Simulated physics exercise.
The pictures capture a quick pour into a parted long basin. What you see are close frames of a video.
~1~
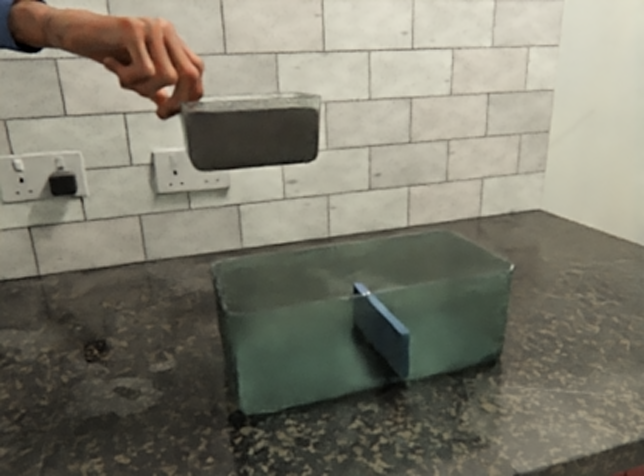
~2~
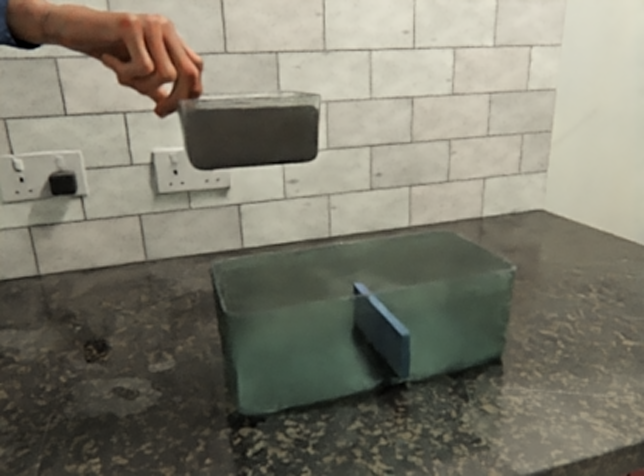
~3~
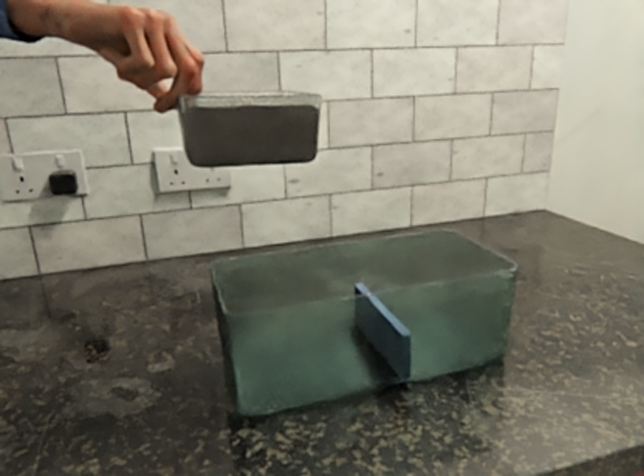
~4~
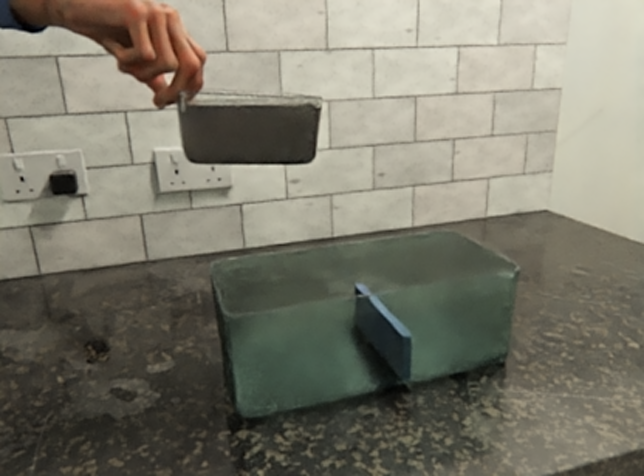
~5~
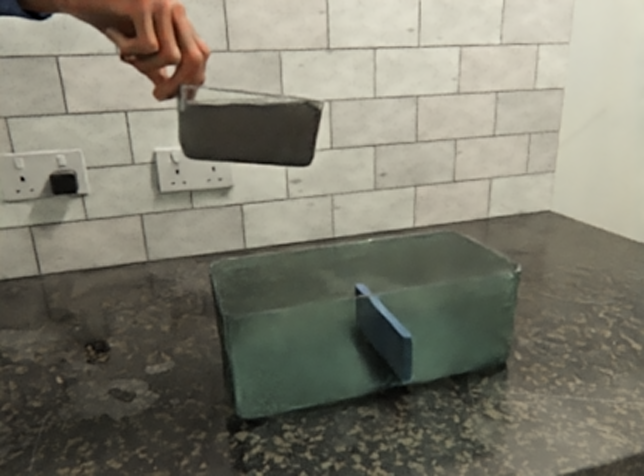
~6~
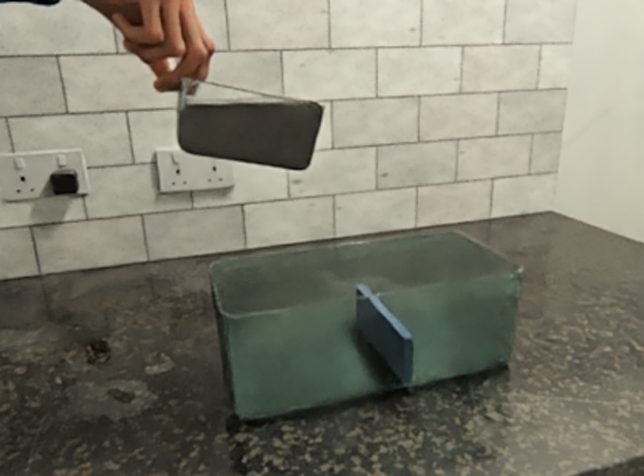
We see a hand holding a small clear container of dark contents above a long greenish basin with a blue divider on a speckled countertop; the container starts level, then tilts gradually, its right end dipping slightly lower.
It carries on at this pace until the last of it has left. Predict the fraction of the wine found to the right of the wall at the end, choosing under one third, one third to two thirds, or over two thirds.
Middle range.
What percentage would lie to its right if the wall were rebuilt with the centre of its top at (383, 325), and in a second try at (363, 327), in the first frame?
Around 50 per cent for the first, around 70 per cent for the second.
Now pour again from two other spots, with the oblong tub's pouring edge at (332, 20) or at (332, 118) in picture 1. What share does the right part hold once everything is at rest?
First place gives some 75 %, second place some 70 %.
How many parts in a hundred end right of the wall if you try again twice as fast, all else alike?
About 35 per cent.
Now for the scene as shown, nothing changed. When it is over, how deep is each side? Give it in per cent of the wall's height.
On the left it is 20 per cent, on the right 30.
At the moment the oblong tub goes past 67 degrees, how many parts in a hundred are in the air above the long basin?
That comes to near 40 percent.
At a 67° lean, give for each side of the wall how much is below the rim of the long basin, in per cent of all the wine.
On the left near 10 in a hundred, on the right near 20 in a hundred.
A moment on, the oblong tub is tipped part way and 33 per cent is still to pour, 8 is left of the wall and 20 right of it.
Next, the oblong tub is tipped right over and 4 per cent is still to pour, 37 is left of the wall and 52 right of it.
Then the oblong tub is tipped right over and 0 per cent is still to pour, 47 is left of the wall and 52 right of it.
Later the oblong tub is tipped right over and 0 per cent is still to pour, 47 is left of the wall and 52 right of it.
In the end 47 per cent lies left of the wall, 52 right of it and 1 outside.
